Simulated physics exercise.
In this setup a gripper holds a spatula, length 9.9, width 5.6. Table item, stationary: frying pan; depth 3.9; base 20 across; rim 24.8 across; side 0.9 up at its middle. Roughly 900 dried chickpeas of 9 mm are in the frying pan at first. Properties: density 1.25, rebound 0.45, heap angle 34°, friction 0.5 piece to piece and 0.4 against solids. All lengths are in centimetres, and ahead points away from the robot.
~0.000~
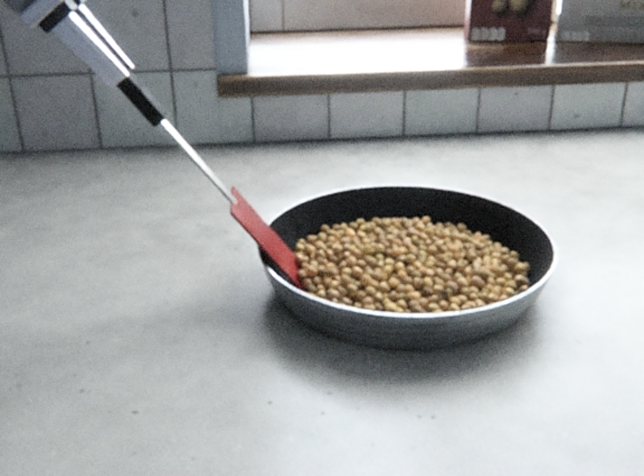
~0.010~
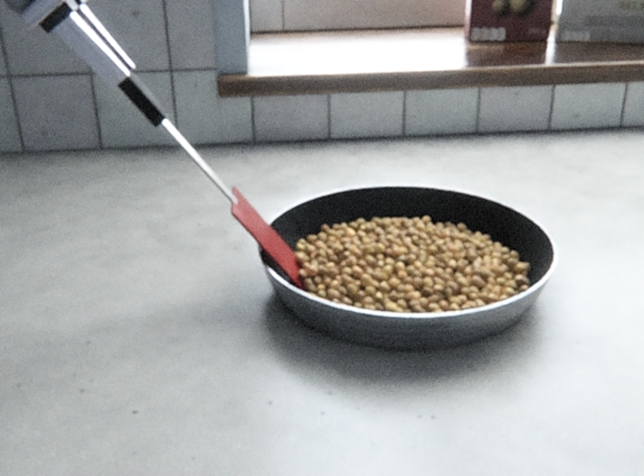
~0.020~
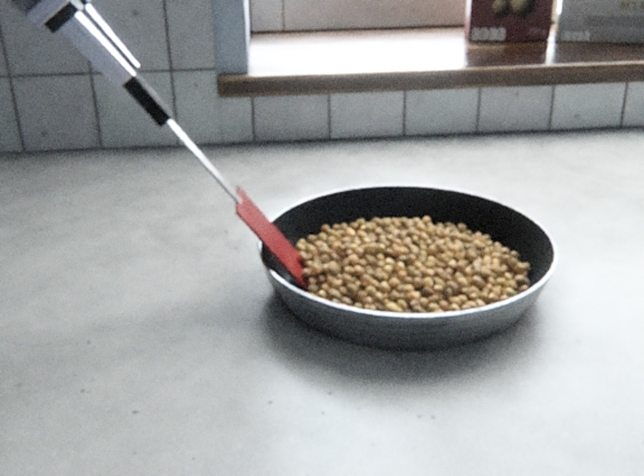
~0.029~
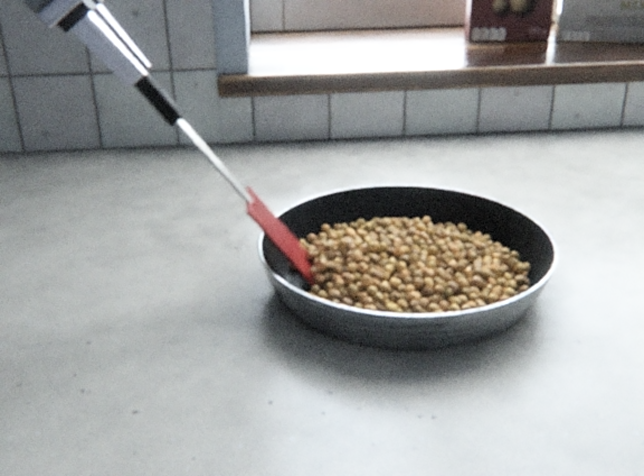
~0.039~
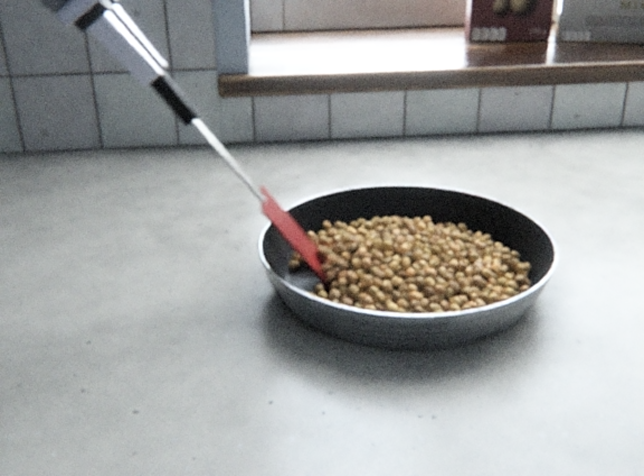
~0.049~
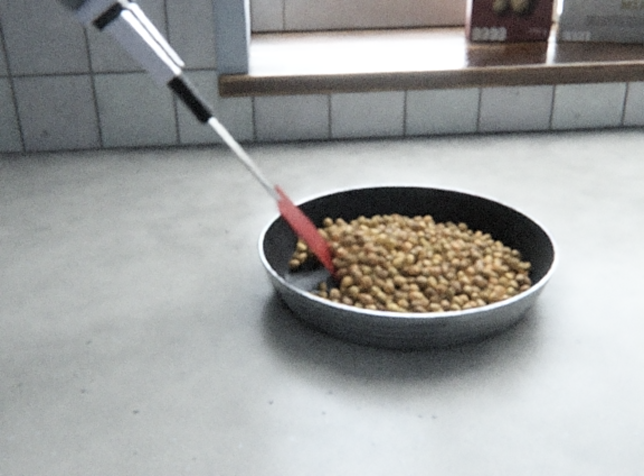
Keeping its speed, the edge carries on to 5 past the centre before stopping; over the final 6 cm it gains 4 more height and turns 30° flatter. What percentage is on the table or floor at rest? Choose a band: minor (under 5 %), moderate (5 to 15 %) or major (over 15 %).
Moderate.
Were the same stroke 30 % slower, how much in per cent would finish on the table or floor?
I'd expect near 5 per cent.
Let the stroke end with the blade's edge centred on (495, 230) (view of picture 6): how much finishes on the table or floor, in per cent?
Something close to 15 in a hundred.
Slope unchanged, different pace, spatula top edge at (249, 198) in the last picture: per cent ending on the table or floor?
That share would be about 0 percent.
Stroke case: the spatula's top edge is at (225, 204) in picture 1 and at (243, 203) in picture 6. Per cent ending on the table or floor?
Roughly 0 percent ends up there.
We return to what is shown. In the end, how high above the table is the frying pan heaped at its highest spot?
Some 3.5 cm above the table.
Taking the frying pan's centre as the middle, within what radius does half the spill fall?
Looks like roughly 42 centimetres to me.
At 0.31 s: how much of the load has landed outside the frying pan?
My estimate is roughly 10 %.
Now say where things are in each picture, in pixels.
The first frame shows spatula top edge at (231, 199), sloping 54°; upper third of the load around (402, 262), from x 295 to 525, top at y 220; 900 in the frying pan.
The second frame shows spatula top edge at (232, 199), sloping 54°; upper third of the load around (402, 262), from x 295 to 525, top at y 220.
The third frame shows spatula top edge at (237, 199), sloping 54°; upper third of the load around (401, 261), from x 295 to 525, top at y 220.
The fourth frame shows spatula top edge at (247, 198), sloping 54°; upper third of the load around (395, 260), from x 295 to 525, top at y 220.
The fifth frame shows spatula top edge at (262, 198), sloping 54°; upper third of the load around (393, 257), from x 295 to 525, top at y 220.
The sixth frame shows spatula top edge at (277, 197), sloping 54°; upper third of the load around (395, 256), from x 295 to 525, top at y 220; 900 in the frying pan.
By 0.07 s, sloping 53°, highest piece 6 above the table; 900 in the frying pan.
By 0.10 s, sloping 44°, highest piece 7 above the table; 900 in the frying pan.
By 0.31 s, sloping 24°, highest piece 6 above the table; 811 in the frying pan, 88 on the table or floor, 1 on the blade or in flight.
By 1.36 s, sloping 24°, highest piece 3 above the table; 811 in the frying pan, 89 on the table or floor.
Final count, 811 in the frying pan, 89 on the table or floor. That is 10 % on the table or floor.
